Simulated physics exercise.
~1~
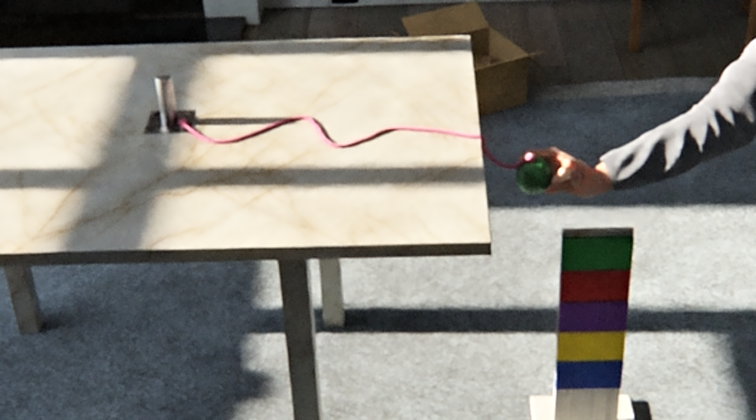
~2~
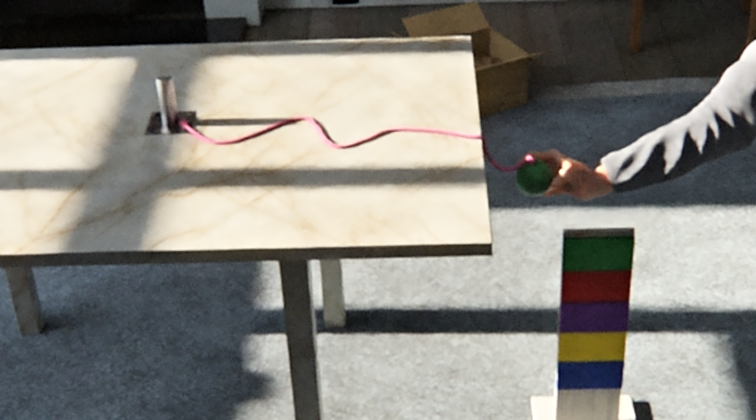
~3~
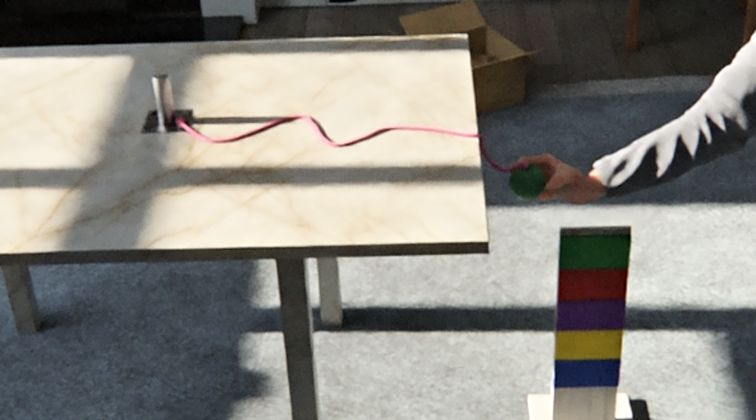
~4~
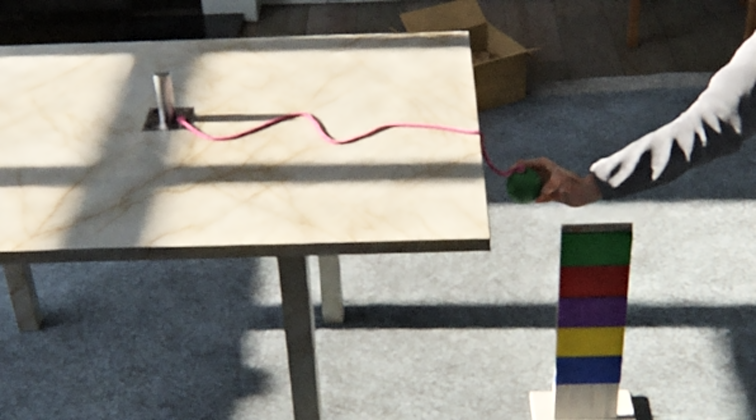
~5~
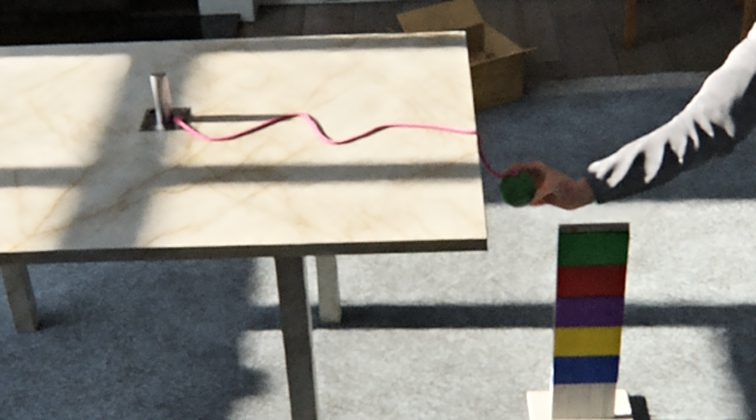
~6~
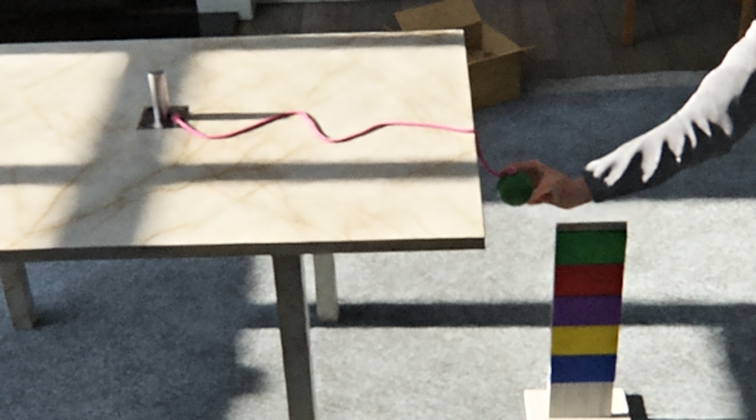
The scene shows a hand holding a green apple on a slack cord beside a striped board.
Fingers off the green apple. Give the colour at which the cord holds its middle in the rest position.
The cord holds it at red.
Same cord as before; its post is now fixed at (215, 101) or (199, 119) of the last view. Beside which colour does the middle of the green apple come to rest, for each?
Trial 1 - purple; trial 2 - purple.
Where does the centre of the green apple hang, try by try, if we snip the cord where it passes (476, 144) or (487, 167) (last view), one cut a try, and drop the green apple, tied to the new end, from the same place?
One per try, the spots are (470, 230) and (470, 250).
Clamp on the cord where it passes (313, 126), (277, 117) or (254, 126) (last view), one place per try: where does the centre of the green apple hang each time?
Approximately at (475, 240), at (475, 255) and at (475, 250), in that order.
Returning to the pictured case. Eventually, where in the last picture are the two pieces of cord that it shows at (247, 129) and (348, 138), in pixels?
First: (272, 121). Second: (419, 128).
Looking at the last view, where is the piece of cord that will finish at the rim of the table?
That spot lies near (399, 124).
Soon after, apple near (512, 269); level with red.
Then, apple near (451, 266); level with red.
Further on, apple near (488, 276); level with red.
At rest, apple near (478, 275); level with red. Its middle rests at the red band.
